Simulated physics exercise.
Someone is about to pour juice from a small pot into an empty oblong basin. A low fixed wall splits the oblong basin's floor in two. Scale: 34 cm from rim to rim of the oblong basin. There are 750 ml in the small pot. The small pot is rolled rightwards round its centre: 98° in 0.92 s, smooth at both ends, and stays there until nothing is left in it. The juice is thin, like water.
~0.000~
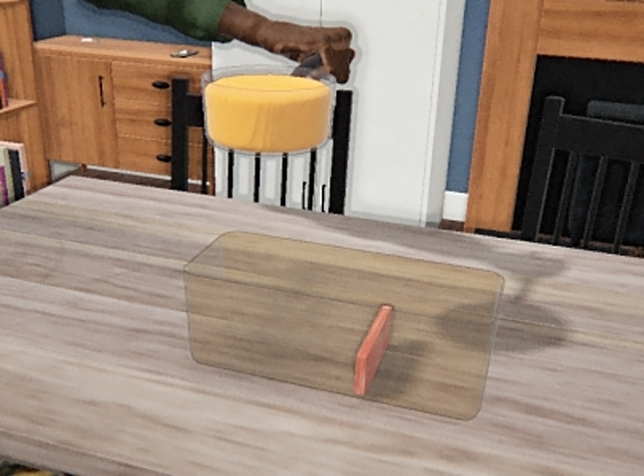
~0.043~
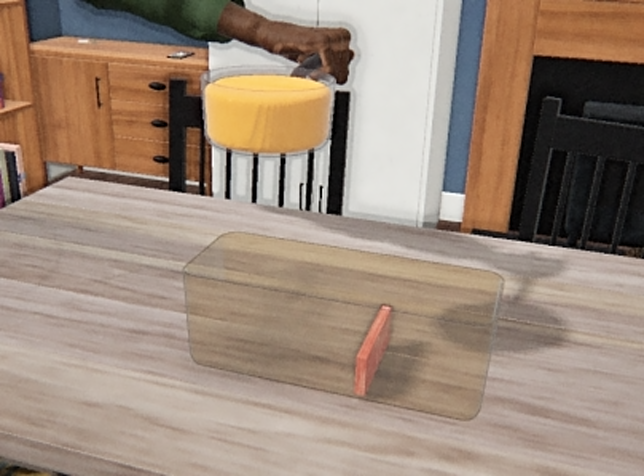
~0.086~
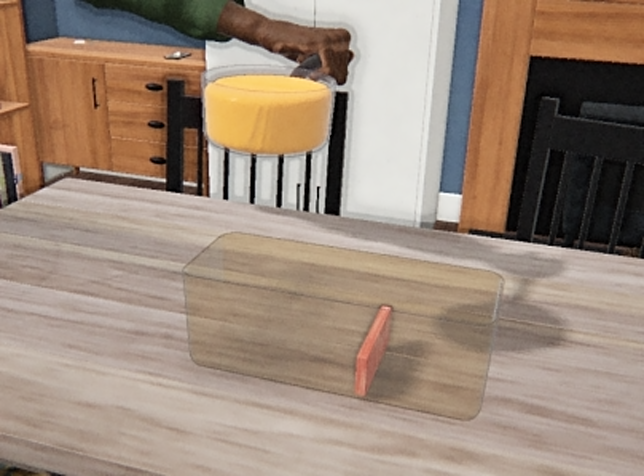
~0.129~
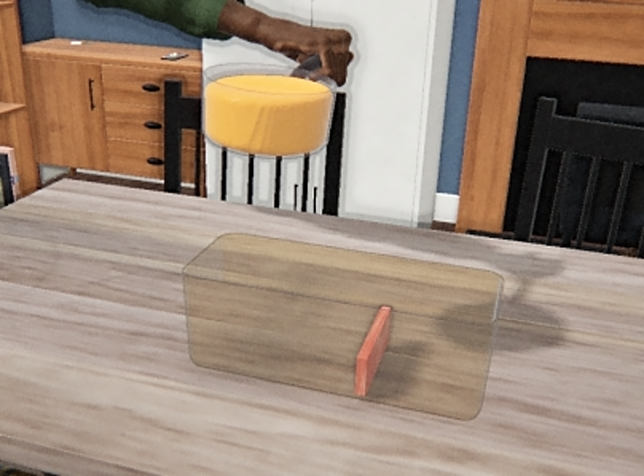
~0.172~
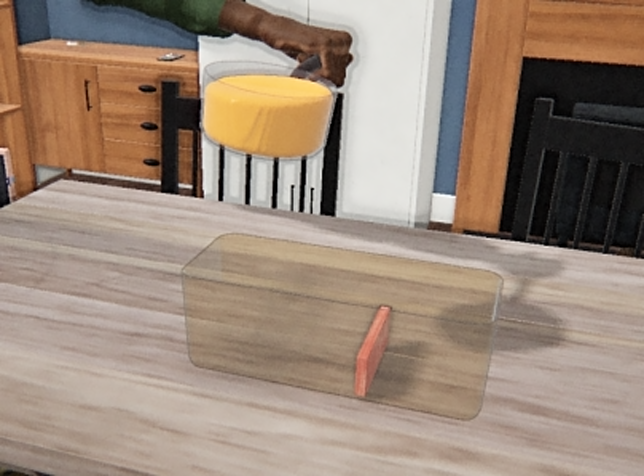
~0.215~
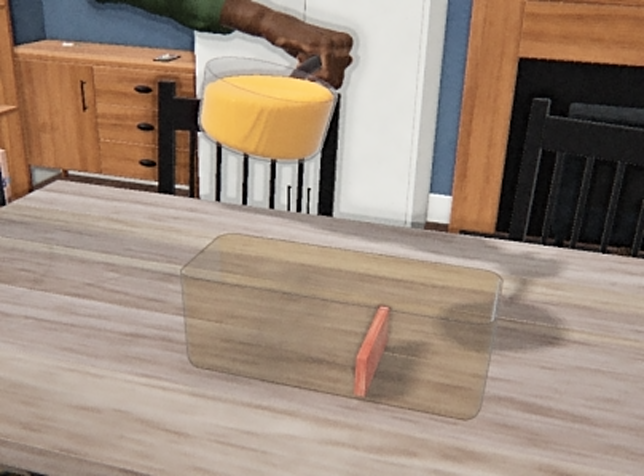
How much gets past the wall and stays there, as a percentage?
The far part has some 63 per cent.
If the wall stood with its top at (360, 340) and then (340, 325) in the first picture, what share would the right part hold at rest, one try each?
In turn about 65 and 90 per cent.
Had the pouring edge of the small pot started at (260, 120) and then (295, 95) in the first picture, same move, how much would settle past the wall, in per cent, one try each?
First 5, then 10 per cent.
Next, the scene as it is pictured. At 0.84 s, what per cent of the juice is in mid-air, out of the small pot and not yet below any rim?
Some 14 per cent.
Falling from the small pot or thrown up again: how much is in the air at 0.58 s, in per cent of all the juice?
Some 40 per cent.
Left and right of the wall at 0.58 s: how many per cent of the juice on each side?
Near 2 on the left, 7 on the right.
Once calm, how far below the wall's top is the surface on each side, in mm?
Some 40 mm on the left and 18 mm on the right.
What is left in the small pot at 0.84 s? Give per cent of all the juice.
Some 10 per cent.
By 0.58 s the tilt is 68° and 52 per cent is still to pour, 2 is left of the wall and 7 right of it.
By 0.84 s the tilt is 96° and 10 per cent is still to pour, 15 is left of the wall and 61 right of it.
By 1.12 s the tilt is 98° and 1 per cent is still to pour, 32 is left of the wall and 62 right of it.
By 1.42 s the tilt is 98° and 0 per cent is still to pour, 36 is left of the wall and 63 right of it.
At rest 36 per cent lies left of the wall, 63 right of it and 1 outside.
